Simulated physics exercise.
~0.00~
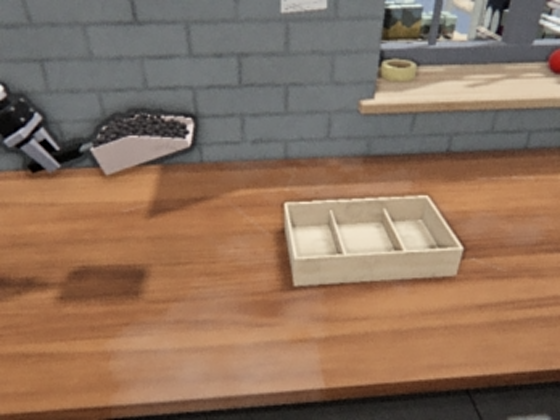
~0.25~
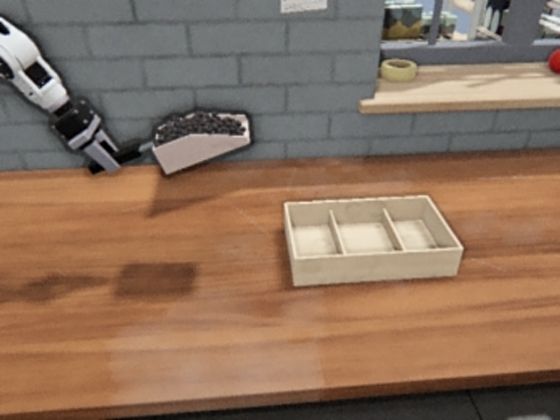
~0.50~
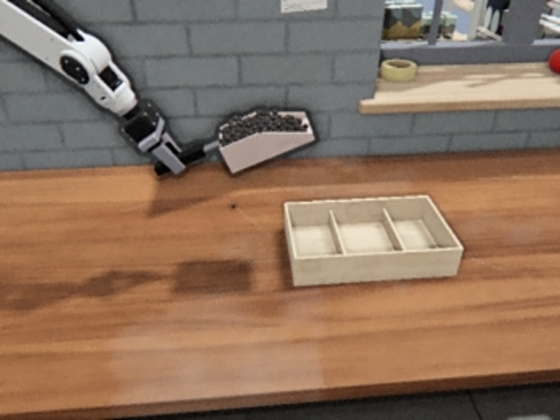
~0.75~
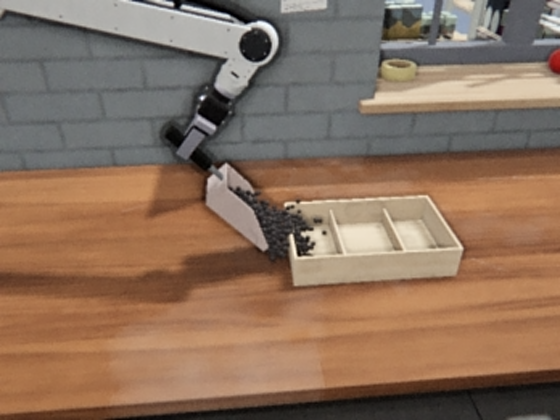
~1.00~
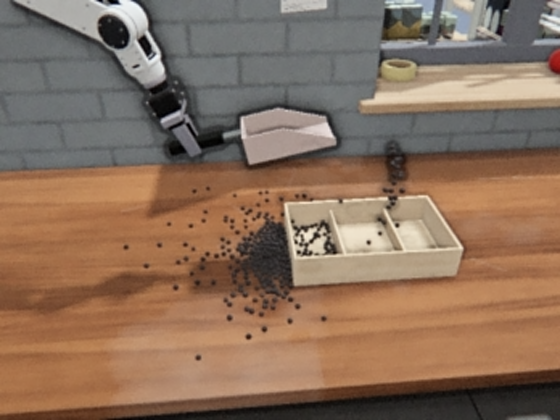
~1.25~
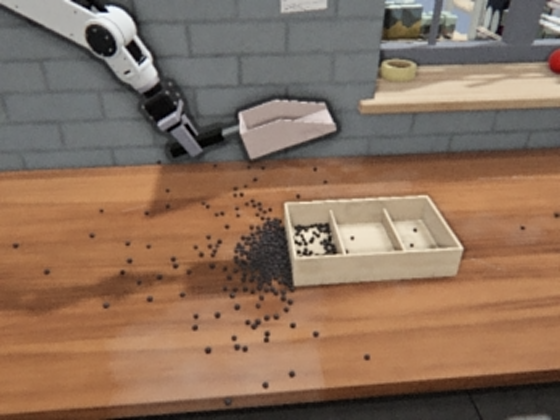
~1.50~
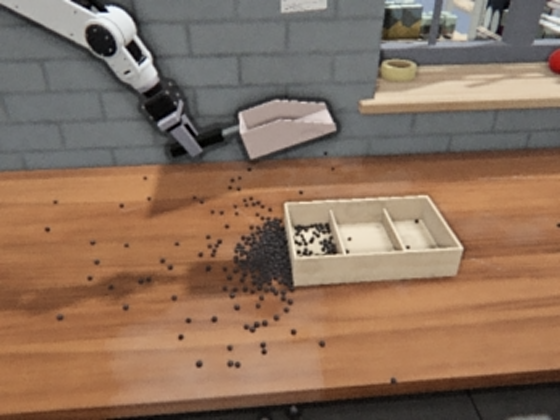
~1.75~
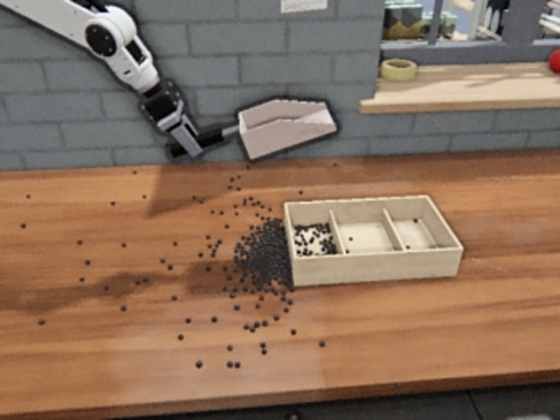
The footage shows a robotic arm carrying a scoop of dark beads rightward over a wooden table and tipping it at a three-part box, then lifting the emptied scoop as most beads pile and scatter beside the box, with some in its left compartment.
